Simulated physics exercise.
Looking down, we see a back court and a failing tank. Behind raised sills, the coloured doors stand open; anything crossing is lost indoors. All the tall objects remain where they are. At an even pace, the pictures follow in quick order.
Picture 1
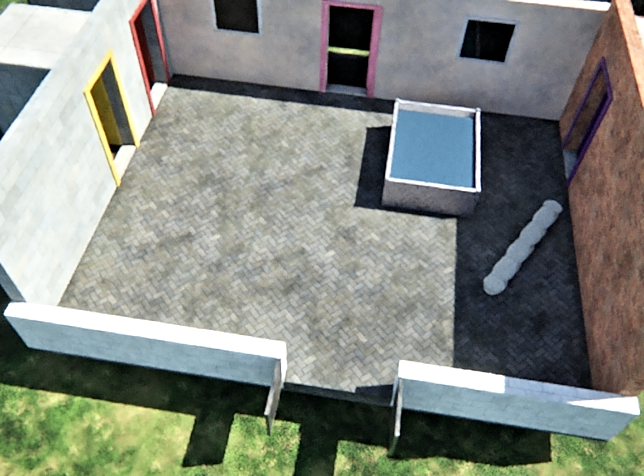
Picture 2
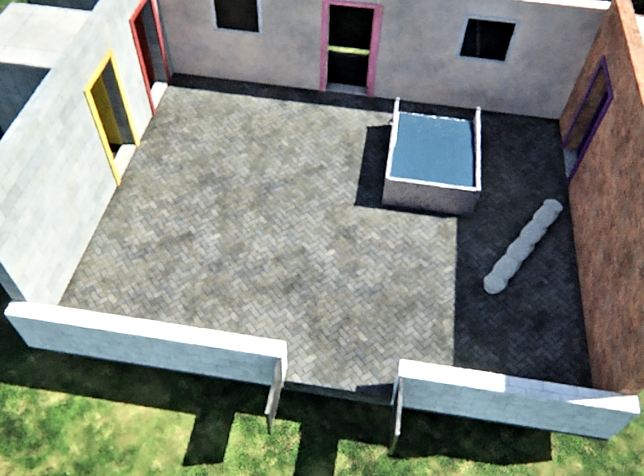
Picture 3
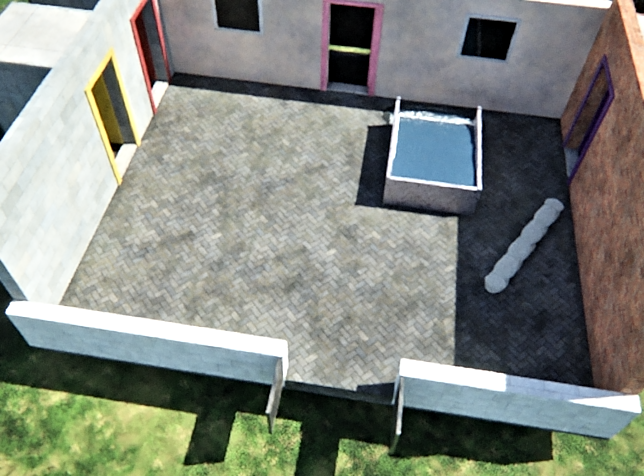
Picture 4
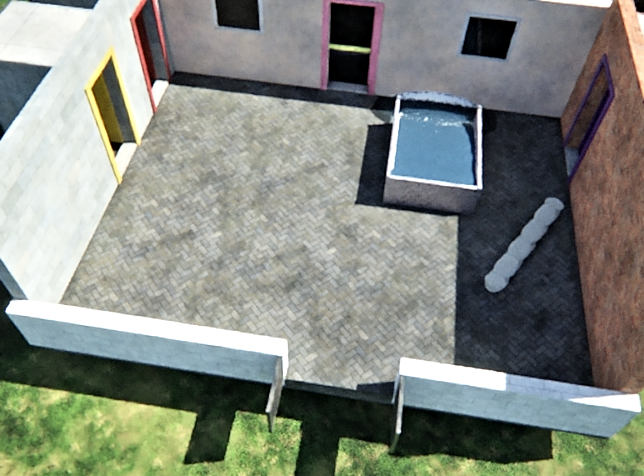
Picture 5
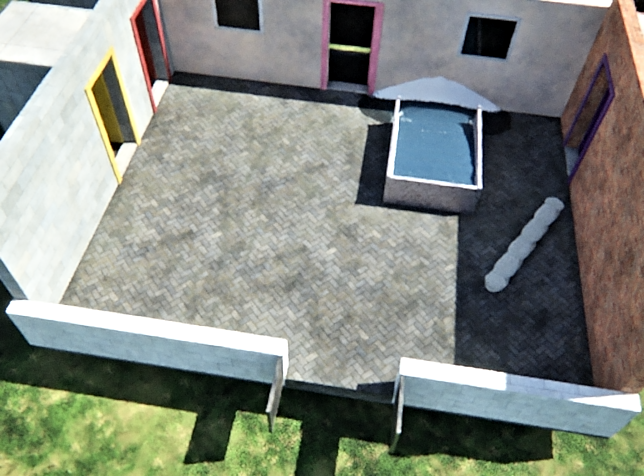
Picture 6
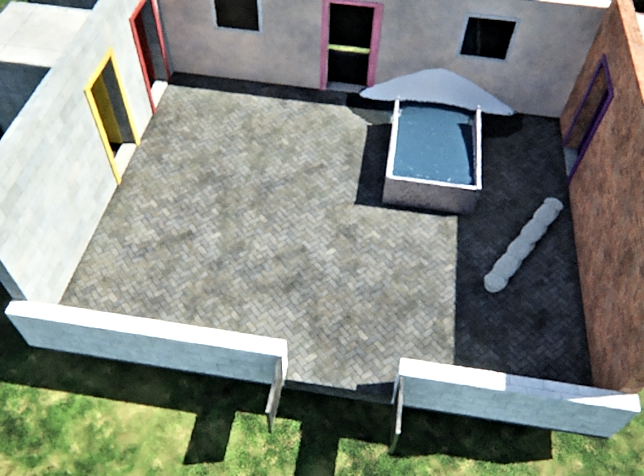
The clip opens on a paved court with coloured doorways and a still, open tank of blue water. The tank's far side gives way, white froth appears along that edge, and water pours out behind it, spreading into a widening pale fan near the back wall while everything else stays still.
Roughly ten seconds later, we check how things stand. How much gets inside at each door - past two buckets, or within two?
Result: The red door breaks the limit for sure; the purple door breaks the limit for sure; the yellow door respects the limit for sure; the pink door breaks the limit for sure.
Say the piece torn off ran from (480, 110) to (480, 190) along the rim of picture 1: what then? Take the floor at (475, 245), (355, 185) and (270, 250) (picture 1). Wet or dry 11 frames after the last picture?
Going in your order, I'd say drenched, then still bare, then still bare.
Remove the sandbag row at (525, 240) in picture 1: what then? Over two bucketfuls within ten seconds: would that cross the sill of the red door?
Red door: Above the threshold.
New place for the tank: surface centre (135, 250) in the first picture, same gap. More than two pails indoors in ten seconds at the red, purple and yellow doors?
One by one: Red passes that mark; purple is over; yellow lets more in.
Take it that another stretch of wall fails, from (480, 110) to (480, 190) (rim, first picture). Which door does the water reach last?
Answer: The yellow one.
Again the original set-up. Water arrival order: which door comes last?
It's the yellow-painted one.
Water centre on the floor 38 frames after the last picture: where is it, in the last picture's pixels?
Around pixel (371, 173).
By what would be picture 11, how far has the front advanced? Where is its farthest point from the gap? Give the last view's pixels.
I'd point to (288, 87).
A moment on, water covers 10 % of the floor; the red door not reached, the purple door not reached, the yellow door not reached, the pink door under two buckets in.
Next, water covers 20 % of the floor; the red door not reached, the purple door under two buckets in, the yellow door not reached, the pink door under two buckets in.
Then, water covers 40 % of the floor; the red door over two buckets in, the purple door over two buckets in, the yellow door wet at the sill, nothing in, the pink door over two buckets in.
Later, water covers 60 % of the floor; the red door over two buckets in, the purple door far over two buckets in, the yellow door under two buckets in, the pink door over two buckets in.
In the end, water covers 85 % of the floor; the red door over two buckets in, the purple door far over two buckets in, the yellow door under two buckets in, the pink door over two buckets in.
